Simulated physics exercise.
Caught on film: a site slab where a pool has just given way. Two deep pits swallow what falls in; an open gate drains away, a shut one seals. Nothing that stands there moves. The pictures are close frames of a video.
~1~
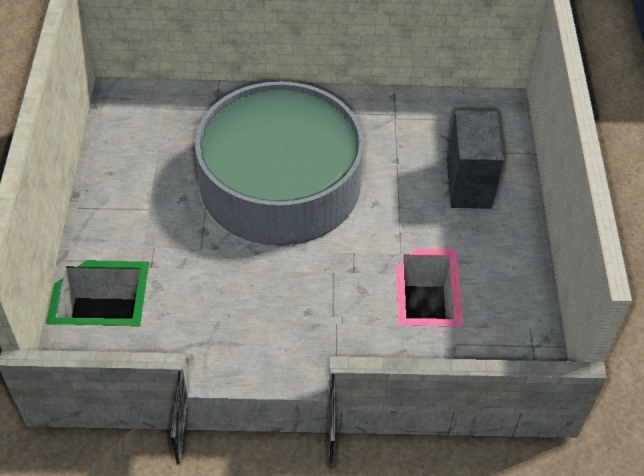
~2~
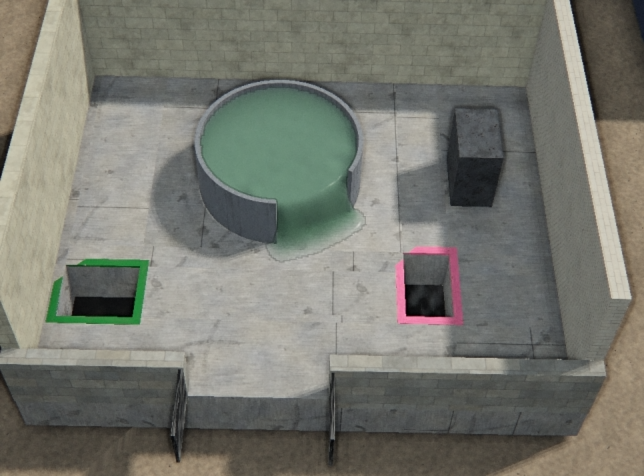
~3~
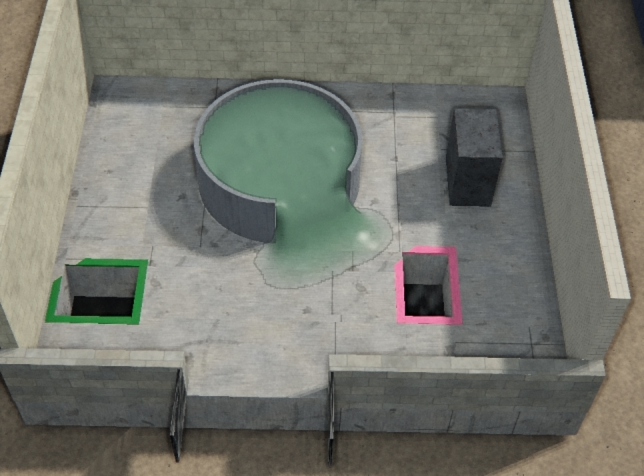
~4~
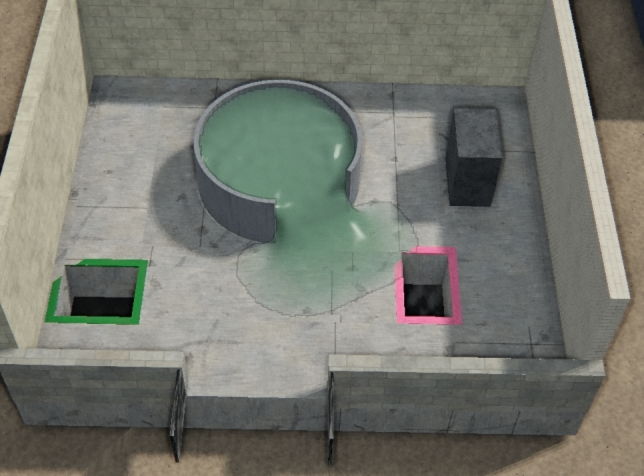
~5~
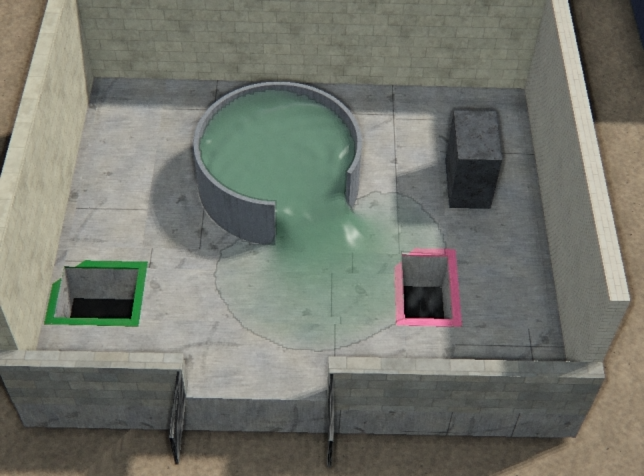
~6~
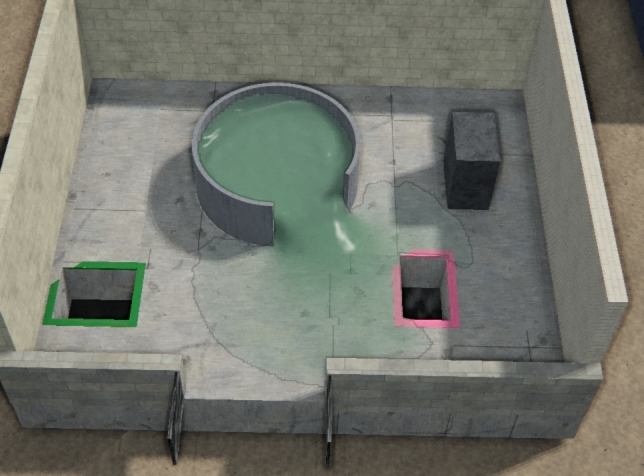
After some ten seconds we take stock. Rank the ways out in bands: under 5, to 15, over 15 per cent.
In the end: The gate takes above 15 %; the green pit takes not even 5 %; the pink pit takes above 15 %.
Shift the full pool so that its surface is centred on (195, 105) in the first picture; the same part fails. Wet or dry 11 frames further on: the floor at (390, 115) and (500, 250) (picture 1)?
As listed: Not flooded, under water.
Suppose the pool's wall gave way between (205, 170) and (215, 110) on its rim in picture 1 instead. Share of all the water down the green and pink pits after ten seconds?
Parts in a hundred: Green 45, pink 2.
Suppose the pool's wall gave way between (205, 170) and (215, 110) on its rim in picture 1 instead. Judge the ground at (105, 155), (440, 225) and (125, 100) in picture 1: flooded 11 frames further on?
In turn: Covered, not flooded, flooded.
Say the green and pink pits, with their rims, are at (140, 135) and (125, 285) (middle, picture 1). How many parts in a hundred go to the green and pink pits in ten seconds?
Roughly, in per cent: Green 4, pink 0.
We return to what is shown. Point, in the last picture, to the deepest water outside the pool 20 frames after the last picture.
Roughly at (556, 391).
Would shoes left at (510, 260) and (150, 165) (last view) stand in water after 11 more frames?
One after the other: Covered, free of water.
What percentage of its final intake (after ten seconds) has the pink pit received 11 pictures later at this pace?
Roughly 40 per cent.
A moment on, water covers 30 % of the floor; the gate 2 %, the green pit 0 %, the pink pit 7 %.
Next, water covers 35 % of the floor; the gate 7 %, the green pit 0 %, the pink pit 14 %.
Then, water covers 40 % of the floor; the gate 13 %, the green pit 0 %, the pink pit 20 %.
Later, water covers 50 % of the floor; the gate 19 %, the green pit 0 %, the pink pit 28 %.
In the end, water covers 70 % of the floor; the gate 24 %, the green pit 0 %, the pink pit 32 %.
